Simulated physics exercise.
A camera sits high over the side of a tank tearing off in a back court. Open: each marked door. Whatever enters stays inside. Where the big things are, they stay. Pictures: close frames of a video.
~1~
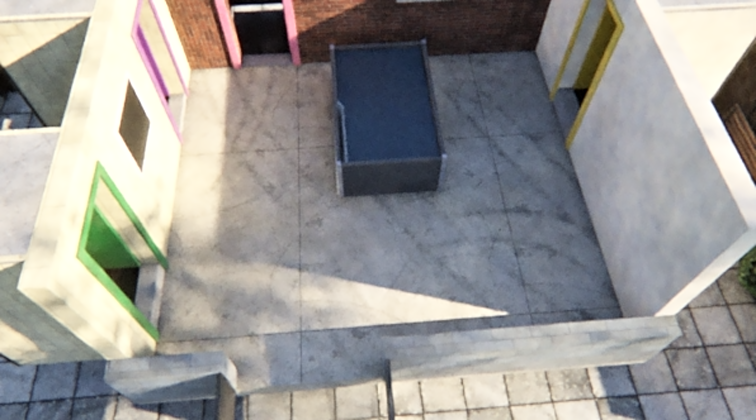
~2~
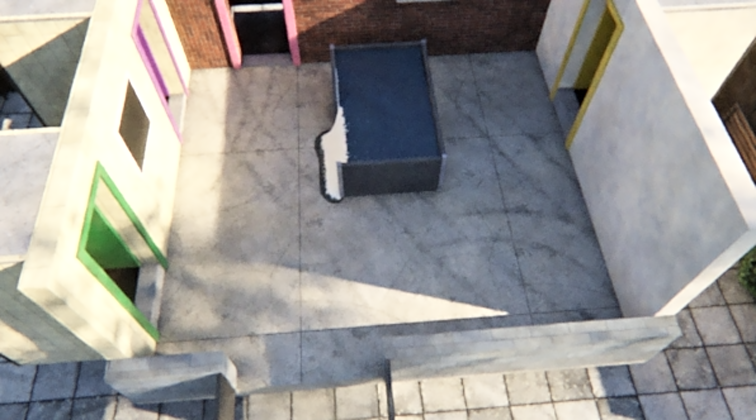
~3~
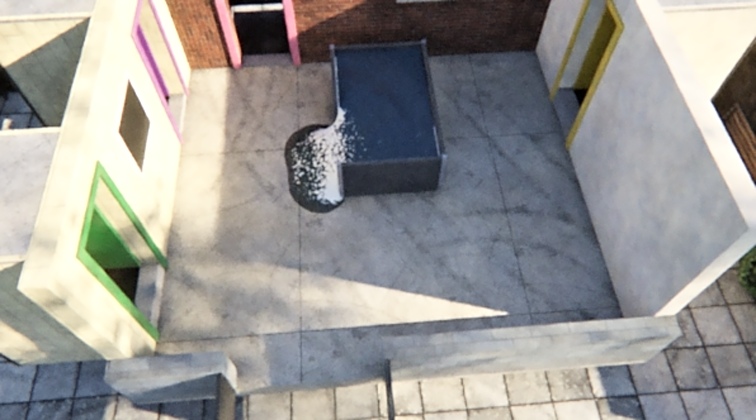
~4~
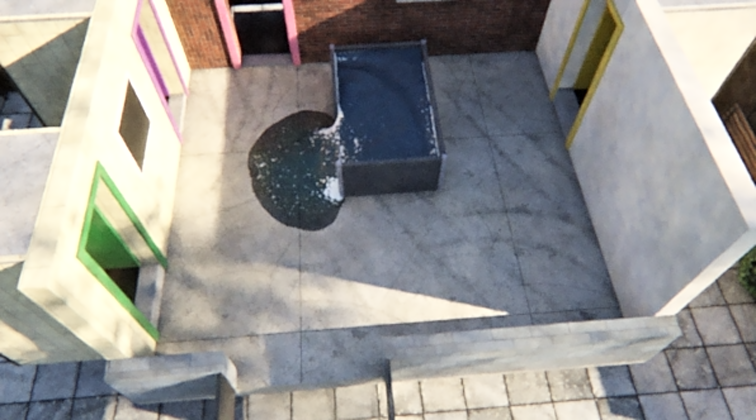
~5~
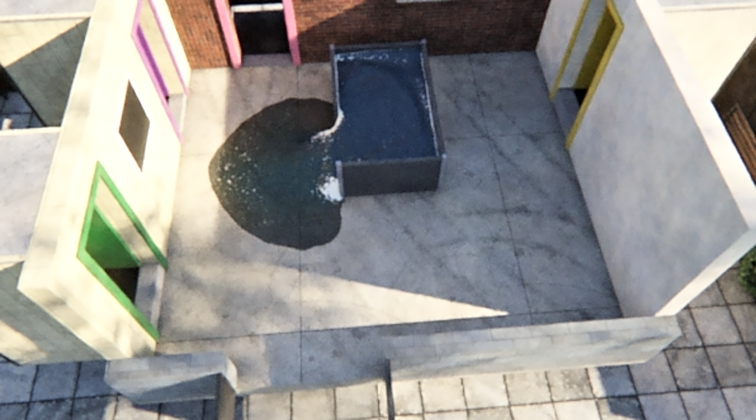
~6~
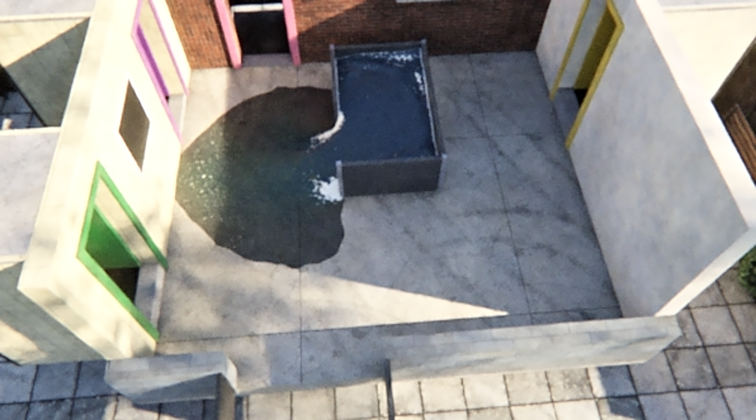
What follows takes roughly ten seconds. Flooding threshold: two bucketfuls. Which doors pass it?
The green door does not pass it; the purple door passes it; the pink door passes it; the yellow door does not pass it.
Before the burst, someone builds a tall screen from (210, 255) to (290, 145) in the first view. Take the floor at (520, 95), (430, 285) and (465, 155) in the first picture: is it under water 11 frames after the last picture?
Taking the points in the order given, they are high and dry, high and dry and high and dry.
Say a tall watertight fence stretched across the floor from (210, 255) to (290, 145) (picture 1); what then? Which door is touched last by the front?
It is the yellow one.
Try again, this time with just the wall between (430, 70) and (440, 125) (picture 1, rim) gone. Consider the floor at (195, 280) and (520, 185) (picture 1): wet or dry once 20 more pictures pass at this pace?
In the order asked, I get still bare for the first and drenched for the second.
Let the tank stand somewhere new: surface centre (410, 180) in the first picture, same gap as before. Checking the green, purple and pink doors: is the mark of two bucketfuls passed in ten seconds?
Lab note - green door crosses the line, purple door doesn't reach it, pink door crosses the line.
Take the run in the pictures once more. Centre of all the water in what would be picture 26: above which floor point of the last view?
Centre: Close to (287, 179).
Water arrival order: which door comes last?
It's the yellow-painted one.
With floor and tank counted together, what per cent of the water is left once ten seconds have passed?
78 % or so.
A moment on, water covers 30 % of the floor; the green door wet at the sill, nothing in, the purple door under two buckets in, the pink door wet at the sill, nothing in, the yellow door not reached.
Next, water covers 35 % of the floor; the green door wet at the sill, nothing in, the purple door over two buckets in, the pink door wet at the sill, nothing in, the yellow door not reached.
Then, water covers 50 % of the floor; the green door wet at the sill, nothing in, the purple door over two buckets in, the pink door under two buckets in, the yellow door not reached.
Later, water covers 85 % of the floor; the green door wet at the sill, nothing in, the purple door over two buckets in, the pink door over two buckets in, the yellow door wet at the sill, nothing in.
In the end, water covers 95 % of the floor; the green door wet at the sill, nothing in, the purple door over two buckets in, the pink door over two buckets in, the yellow door wet at the sill, nothing in.
